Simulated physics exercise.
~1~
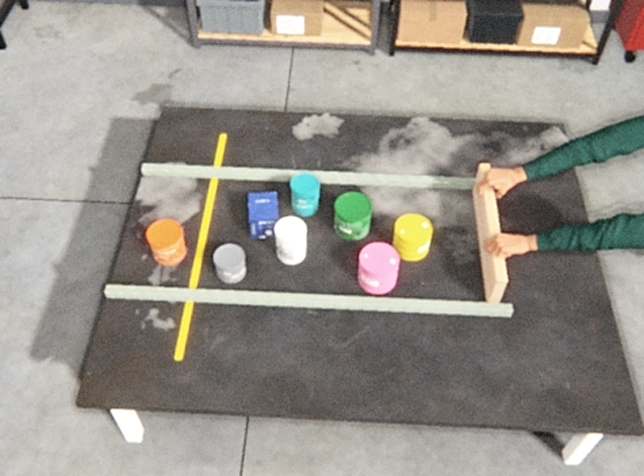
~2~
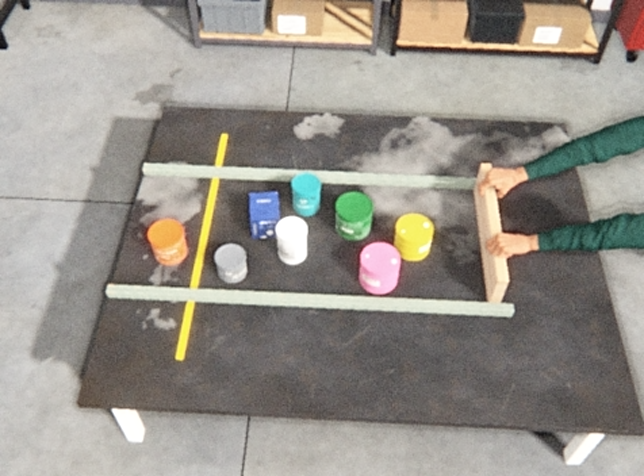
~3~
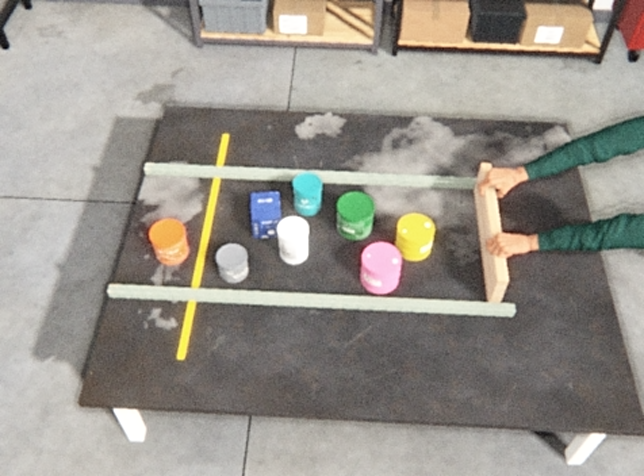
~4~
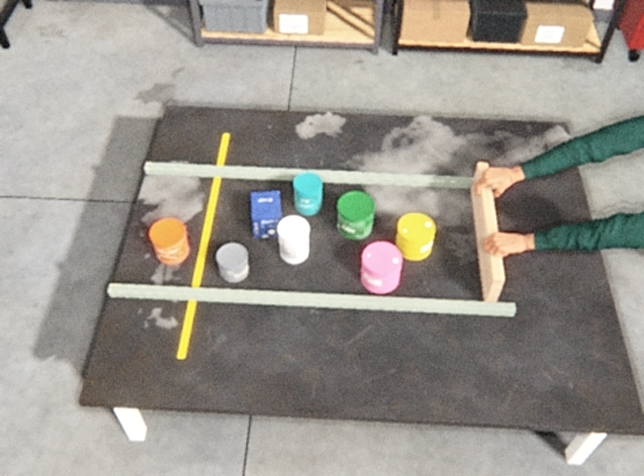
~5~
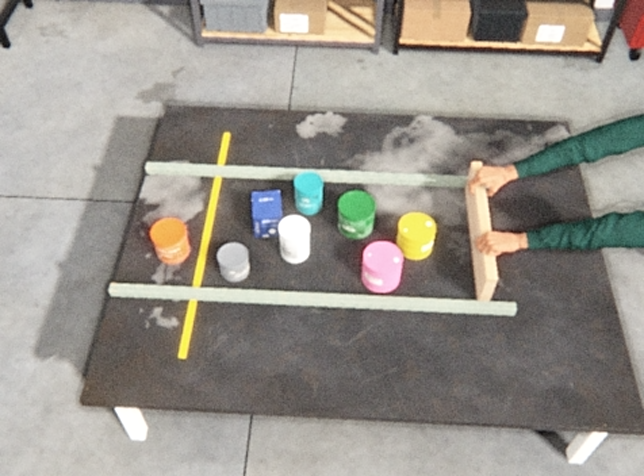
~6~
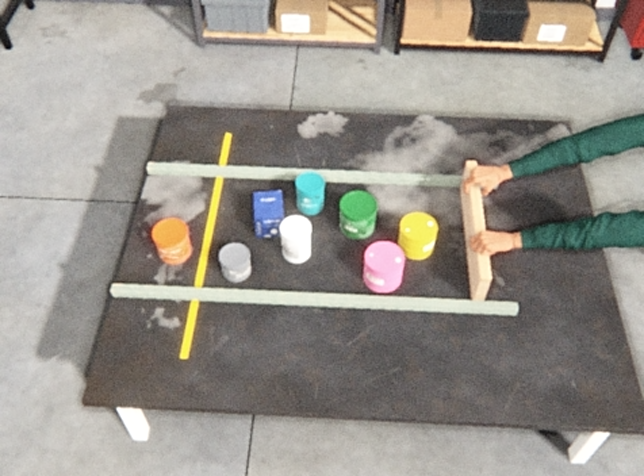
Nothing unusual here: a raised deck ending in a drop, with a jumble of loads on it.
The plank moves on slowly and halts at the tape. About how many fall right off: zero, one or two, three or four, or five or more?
Nothing is pushed off.
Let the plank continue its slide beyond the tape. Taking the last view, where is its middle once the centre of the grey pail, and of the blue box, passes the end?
The middle is at (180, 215) when it's the grey pail, and at (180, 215) when it's the blue box.
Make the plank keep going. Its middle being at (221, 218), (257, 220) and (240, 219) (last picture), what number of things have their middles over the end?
The numbers are 0, 0 and 0.
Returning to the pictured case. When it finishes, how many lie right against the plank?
4 are in contact with it.
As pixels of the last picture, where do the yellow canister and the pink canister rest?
Same order as the question: First (189, 231), second (181, 259).
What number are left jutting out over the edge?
It would come to 1.
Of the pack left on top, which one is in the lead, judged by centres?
That's the orange pail.
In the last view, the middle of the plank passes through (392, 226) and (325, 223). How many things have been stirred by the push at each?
First 3, then 5.
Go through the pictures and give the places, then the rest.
In the first frame, orange pail (167, 243); grey pail (230, 264); blue box (264, 215); plank (488, 232); tape (204, 232).
In the second frame, grey pail (231, 264); pink canister (379, 268).
In the third frame, blue box (266, 215); turquoise pail (308, 195).
In the fourth frame, orange pail (170, 242); plank (486, 231).
In the fifth frame, grey pail (234, 263); white pail (295, 240).
In the sixth frame, orange pail (172, 242); grey pail (236, 263); blue box (269, 214); plank (474, 229); tape (209, 231).
Soon after, none off yet; orange pail at rest near (172, 242); grey pail at rest near (236, 263); blue box at rest near (269, 214).
After that, none off yet; orange pail at rest near (172, 242); grey pail displaced about its own width near (201, 272); blue box displaced well along near (211, 212).
In the end, the number that fall off is zero.
